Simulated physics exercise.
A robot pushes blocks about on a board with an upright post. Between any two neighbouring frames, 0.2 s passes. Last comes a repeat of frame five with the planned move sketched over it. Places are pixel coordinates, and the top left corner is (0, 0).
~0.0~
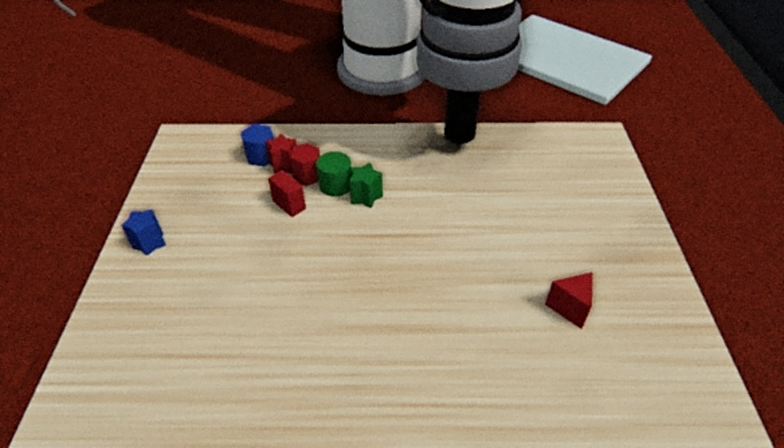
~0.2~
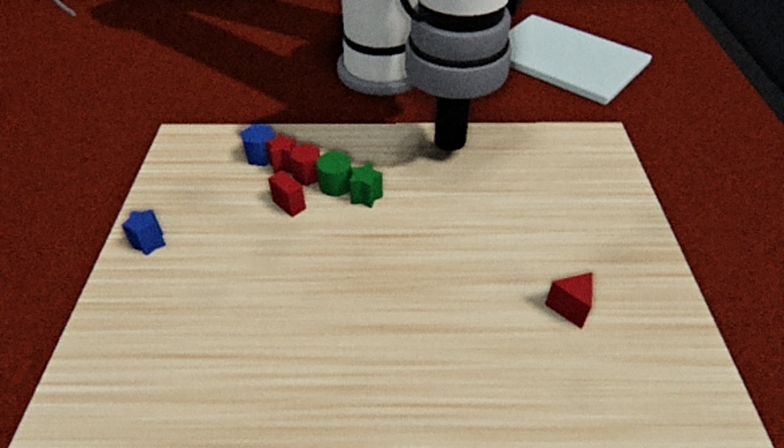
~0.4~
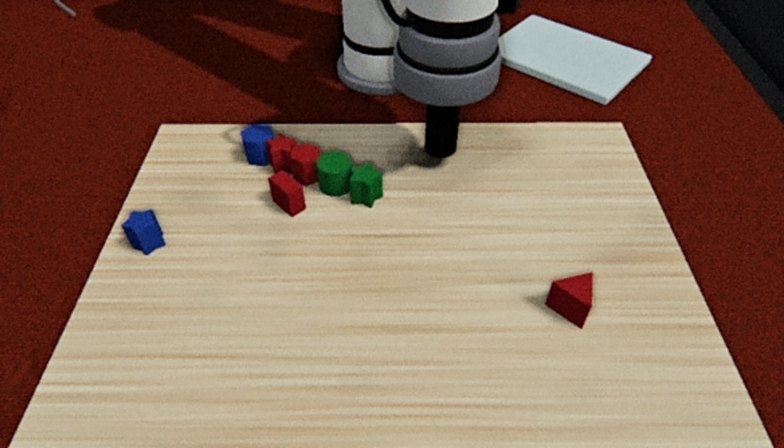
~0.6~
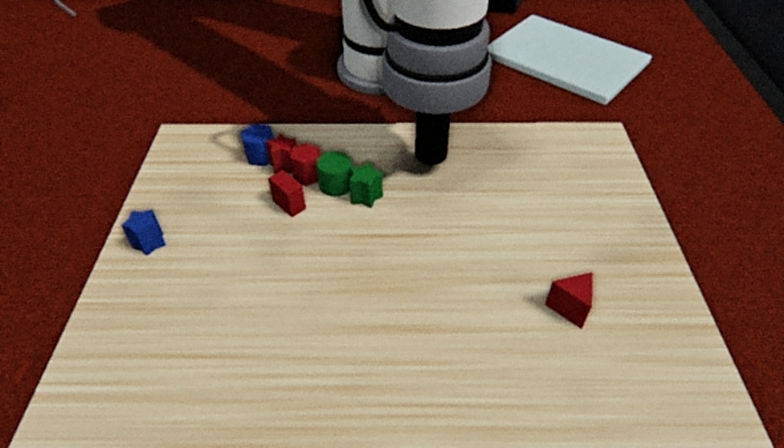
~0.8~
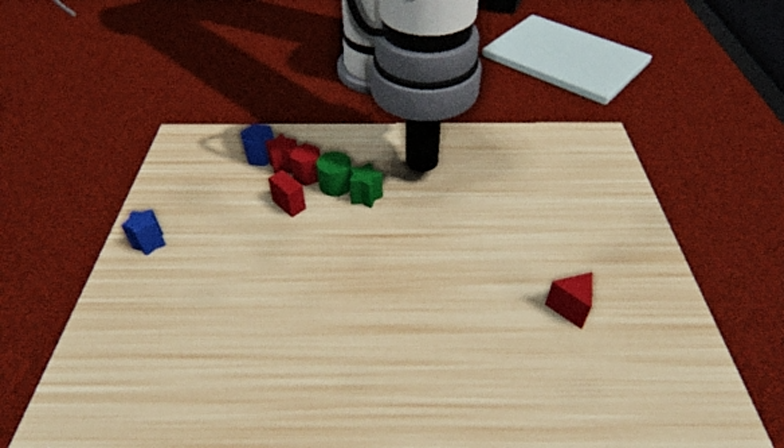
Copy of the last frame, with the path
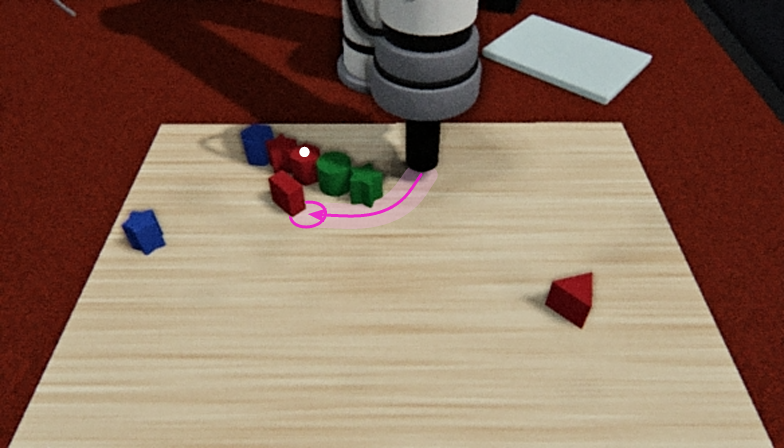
At the start, a robot's dark upright post stands near the back edge of a wooden board, right of a cluster of red, green and blue blocks. The post then slides steadily left and slightly forward, nearing the green star, while all the blocks stay still.
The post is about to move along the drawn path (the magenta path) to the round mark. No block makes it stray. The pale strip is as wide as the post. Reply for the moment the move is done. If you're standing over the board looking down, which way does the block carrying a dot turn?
Counterclockwise from above.
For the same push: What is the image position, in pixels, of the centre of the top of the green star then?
It comes to (345, 173).
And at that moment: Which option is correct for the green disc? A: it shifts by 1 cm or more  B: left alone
A.
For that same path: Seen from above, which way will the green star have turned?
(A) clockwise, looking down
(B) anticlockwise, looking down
Option A.
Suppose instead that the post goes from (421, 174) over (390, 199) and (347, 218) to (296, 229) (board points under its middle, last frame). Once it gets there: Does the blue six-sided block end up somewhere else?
I expect not.
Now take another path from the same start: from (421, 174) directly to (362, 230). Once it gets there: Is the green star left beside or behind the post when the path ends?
Answer: Yes.
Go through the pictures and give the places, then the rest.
Post's lower end (460, 135); red rectangle (285, 181); red six-sided block (304, 152); green disc (334, 161); green star (364, 173), in the first picture.
Post (450, 141); blocks still, in the second picture.
Post (440, 148); blocks still, in the third picture.
Post (431, 155); blocks still, in the fourth picture.
Post (422, 162); red rectangle (285, 181); red six-sided block (304, 152); green disc (334, 161); green star (364, 173), in the fifth picture.
Drawn move, from (421, 174) through (399, 202) and (356, 216) to (308, 214); the dot is on the red six-sided block.
On the path given first. One third of the way, post (399, 190); nothing pushed yet.
Two thirds of the way, post (355, 203); red six-sided block (301, 150); green disc (332, 157); green star (352, 171), turned 50° clockwise.
At the end, post (306, 201); red rectangle (273, 179); red six-sided block (301, 148), turned 25° anticlockwise; green disc (333, 153); green star (345, 173), turned 80° clockwise.
